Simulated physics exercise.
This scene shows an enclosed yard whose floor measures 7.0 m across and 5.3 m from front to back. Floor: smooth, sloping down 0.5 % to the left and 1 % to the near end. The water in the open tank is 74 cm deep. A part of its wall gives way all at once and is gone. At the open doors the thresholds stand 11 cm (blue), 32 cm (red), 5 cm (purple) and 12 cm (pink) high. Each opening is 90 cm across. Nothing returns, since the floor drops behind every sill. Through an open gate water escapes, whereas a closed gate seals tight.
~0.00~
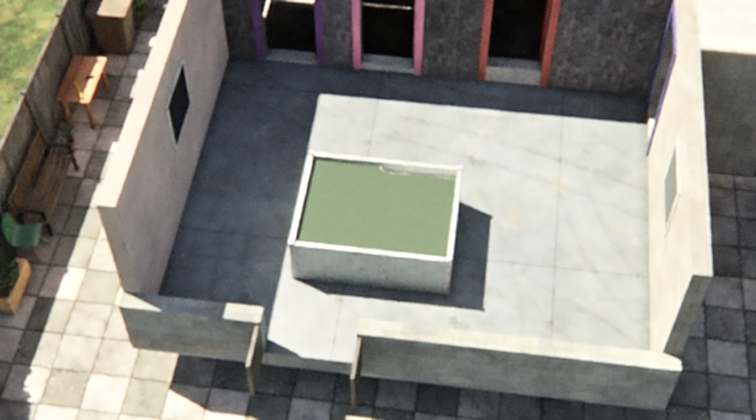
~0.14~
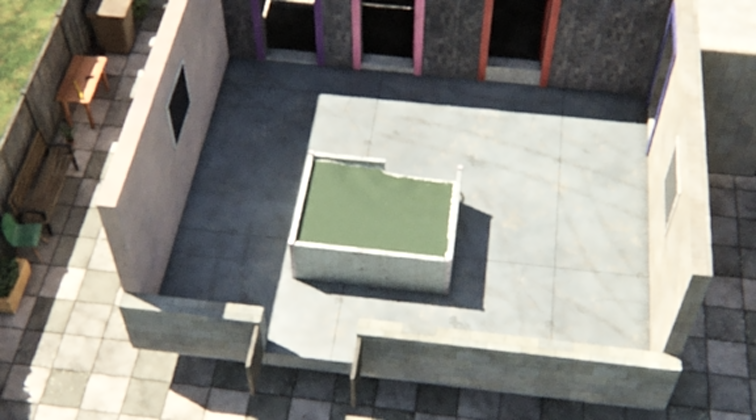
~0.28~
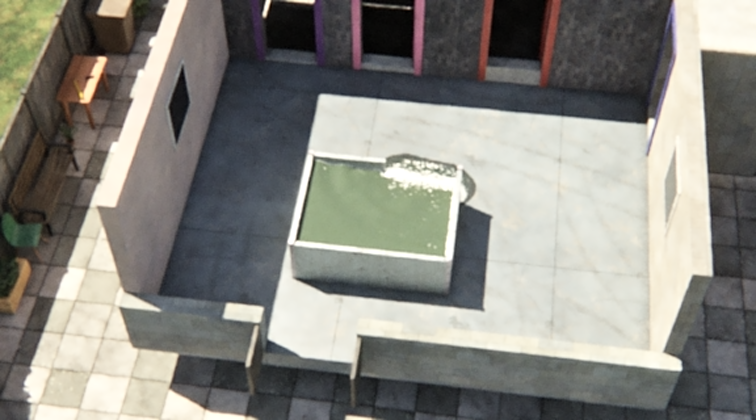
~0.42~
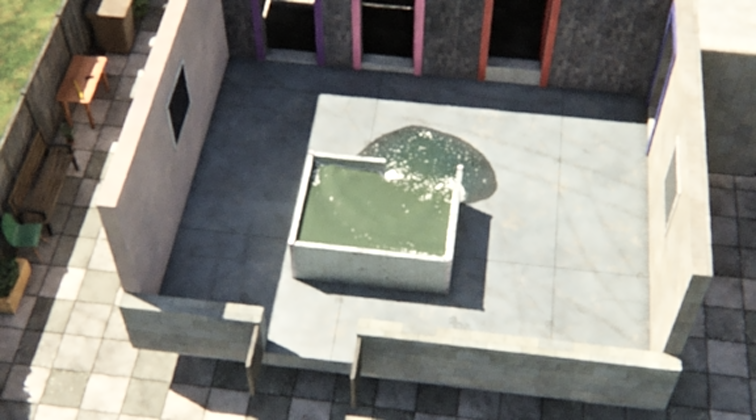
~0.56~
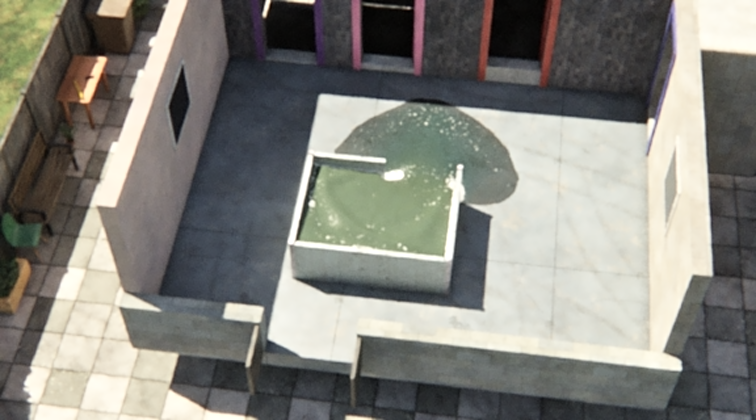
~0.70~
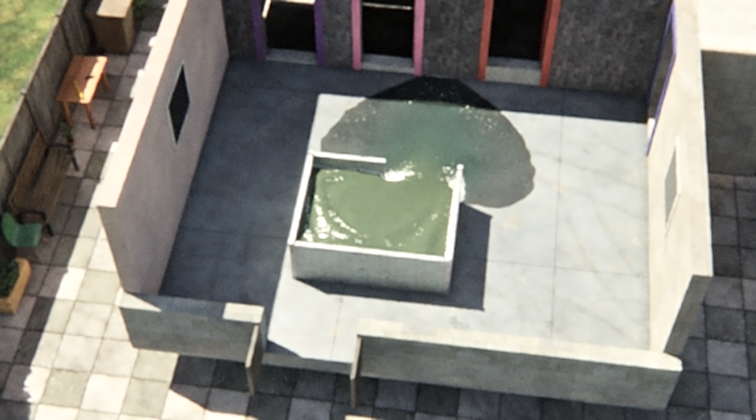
A tank's far wall breaks open and green water spreads across the grey yard floor.
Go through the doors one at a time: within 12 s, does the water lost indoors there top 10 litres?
As I see it, blue door: Tops it, red door: Fails to top it, purple door: Tops it, pink door: Tops it.
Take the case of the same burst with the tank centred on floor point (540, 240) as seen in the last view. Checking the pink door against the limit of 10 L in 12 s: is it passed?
Pink: Within limit.
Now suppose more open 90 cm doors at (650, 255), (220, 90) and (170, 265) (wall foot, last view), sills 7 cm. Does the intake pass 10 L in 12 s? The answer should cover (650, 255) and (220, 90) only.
So the first one doesn't reach it, while the second one exceeds it.
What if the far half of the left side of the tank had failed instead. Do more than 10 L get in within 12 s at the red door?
Then: Red not over.
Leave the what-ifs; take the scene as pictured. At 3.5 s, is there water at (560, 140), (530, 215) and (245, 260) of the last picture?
Listed in sequence, the spots are drenched, bone dry and bone dry.
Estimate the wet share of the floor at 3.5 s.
Wet share: Near 45 percent.
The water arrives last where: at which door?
The blue one.
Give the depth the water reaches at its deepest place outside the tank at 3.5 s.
Peak depth: Approx. 22 cm.
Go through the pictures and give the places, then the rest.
The first picture shows the open tank at (378, 208) is whole and still, 74 cm deep.
In the second picture, the front is at (461, 201), 0.6 m from the gap on the open tank's far side; 0.2 m2 of floor is under water; 74 cm left at the back of the open tank.
In the third picture, water pours out on the open tank's far side and has run 0.9 m, to (392, 160); typically 11 cm deep outside, 74 cm at the open tank's back.
In the fourth picture, water pours out on the open tank's far side and has run 1.4 m, to (408, 130); typically 8 cm deep outside, 70 cm at the open tank's back.
In the fifth picture, the front is at (420, 103), 2.0 m from the gap on the open tank's far side; 3.8 m2 of floor is under water; 64 cm left at the back of the open tank.
In the sixth picture, the front is at (449, 79), 2.6 m from the gap on the open tank's far side; 5.6 m2 of floor is under water; 63 cm left at the back of the open tank.
After 1.4 s water covers 30 % of the floor and is deepest (36 cm) near (426, 191); blue door not reached, red door 28 cm at the sill, 0 L in, purple door not reached, pink door 26 cm at the sill, 20 L in.
After 2.2 s water covers 35 % of the floor and is deepest (36 cm) near (639, 99); blue door 19 cm at the sill, 4 L in, red door 26 cm at the sill, 0 L in, purple door 9 cm at the sill, 1 L in, pink door 26 cm at the sill, 75 L in.
After 3.5 s water covers 45 % of the floor and is deepest (22 cm) near (639, 99); blue door 23 cm at the sill, 106 L in, red door 16 cm at the sill, 0 L in, purple door 7 cm at the sill, 7 L in, pink door 18 cm at the sill, 122 L in.
After 7.0 s water covers 90 % of the floor and is deepest (14 cm) near (154, 313); blue door 10 cm at the sill, 163 L in, red door 7 cm at the sill, 0 L in, purple door 7 cm at the sill, 16 L in, pink door 8 cm at the sill, 135 L in.
After 12.0 s water covers 95 % of the floor and is deepest (12 cm) near (150, 324); blue door 3 cm at the sill, 164 L in, red door 3 cm at the sill, 0 L in, purple door 4 cm at the sill, 22 L in, pink door 3 cm at the sill, 136 L in.
